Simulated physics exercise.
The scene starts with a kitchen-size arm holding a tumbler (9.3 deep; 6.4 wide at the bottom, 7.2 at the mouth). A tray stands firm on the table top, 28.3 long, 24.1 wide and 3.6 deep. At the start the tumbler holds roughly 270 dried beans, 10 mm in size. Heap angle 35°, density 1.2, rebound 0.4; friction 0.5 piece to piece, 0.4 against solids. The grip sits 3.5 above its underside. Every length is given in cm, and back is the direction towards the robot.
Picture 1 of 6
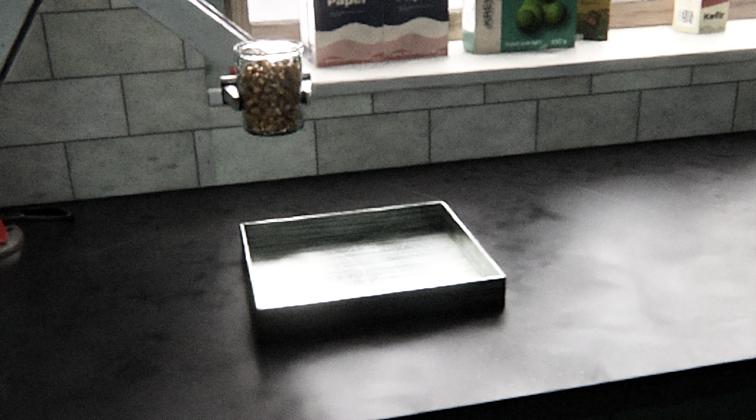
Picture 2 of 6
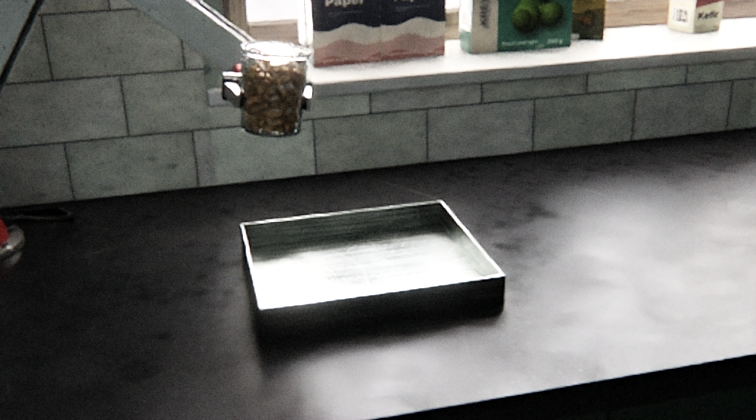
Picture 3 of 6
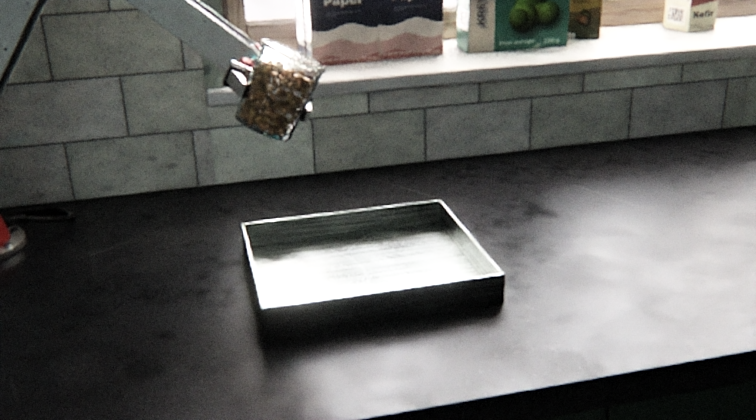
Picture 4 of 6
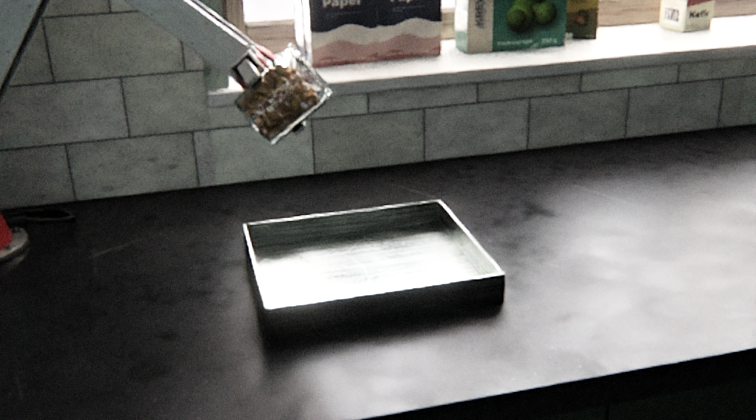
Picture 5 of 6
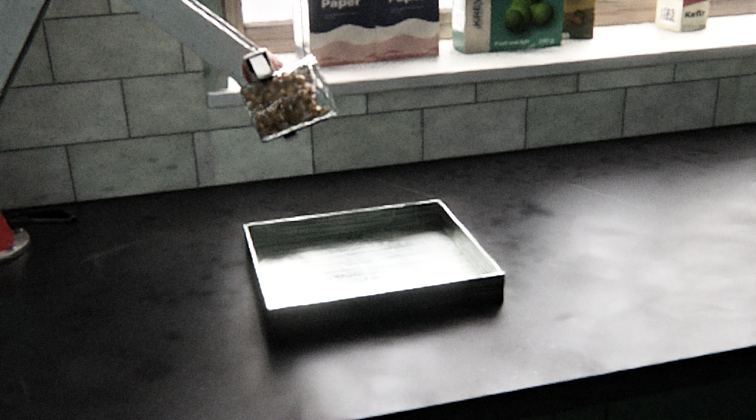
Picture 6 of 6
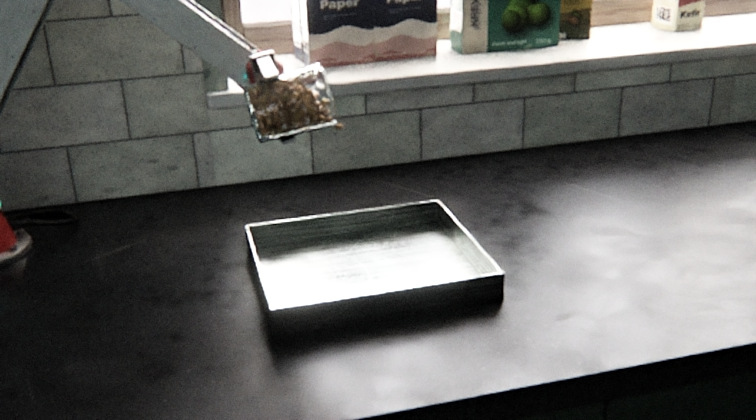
A clear tumbler of brown dried beans, gripped by a grey robot arm at upper left, hangs over a dark kitchen counter seen from slightly above. An open, pale metallic tray rests mid-counter before grey wall tiles, with pink-and-navy and green boxes on the bright windowsill behind. The arm steadily tilts the tumbler rightward onto its side, the beans shifting towards its mouth, while the view drifts very slightly.
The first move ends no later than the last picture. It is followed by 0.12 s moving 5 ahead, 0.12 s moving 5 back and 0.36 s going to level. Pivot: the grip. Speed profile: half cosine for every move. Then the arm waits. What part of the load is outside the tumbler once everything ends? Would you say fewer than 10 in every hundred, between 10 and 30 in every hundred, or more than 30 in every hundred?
More than 30 in every hundred.
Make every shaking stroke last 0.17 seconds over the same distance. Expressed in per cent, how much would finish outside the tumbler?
That change gives some 30 percent.
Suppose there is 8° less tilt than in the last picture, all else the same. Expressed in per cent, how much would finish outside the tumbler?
Around 35 in a hundred, I'd say.
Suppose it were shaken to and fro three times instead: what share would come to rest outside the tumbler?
Result: Approximately 85 per cent.
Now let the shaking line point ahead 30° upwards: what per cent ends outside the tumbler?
About 75 per cent.
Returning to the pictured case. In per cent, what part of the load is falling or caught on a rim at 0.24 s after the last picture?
I'd reckon close to 39 per cent.
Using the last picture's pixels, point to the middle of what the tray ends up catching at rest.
About (405, 260).
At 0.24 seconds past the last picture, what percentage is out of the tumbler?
I'd put it at some 40 per cent at that point.
Then, 0.24 s after the last picture, tilted 80° forward, highest piece 26 above the table; 163 in the tumbler, 1 in the tray, 103 in flight or on a rim.
Then, 0.48 s after the last picture, tilted 20° forward, highest piece 29 above the table; 140 in the tray, 119 in the tumbler, 4 on the table or floor, 4 in flight or on a rim.
Then, 0.80 s after the last picture, level, highest piece 26 above the table; 141 in the tray, 119 in the tumbler, 7 on the table or floor.
Then, 1.85 s after the last picture, level, highest piece 26 above the table; 141 in the tray, 119 in the tumbler, 7 on the table or floor.
Final count, 141 in the tray, 119 in the tumbler, 7 on the table or floor. That is 55 % outside the tumbler.
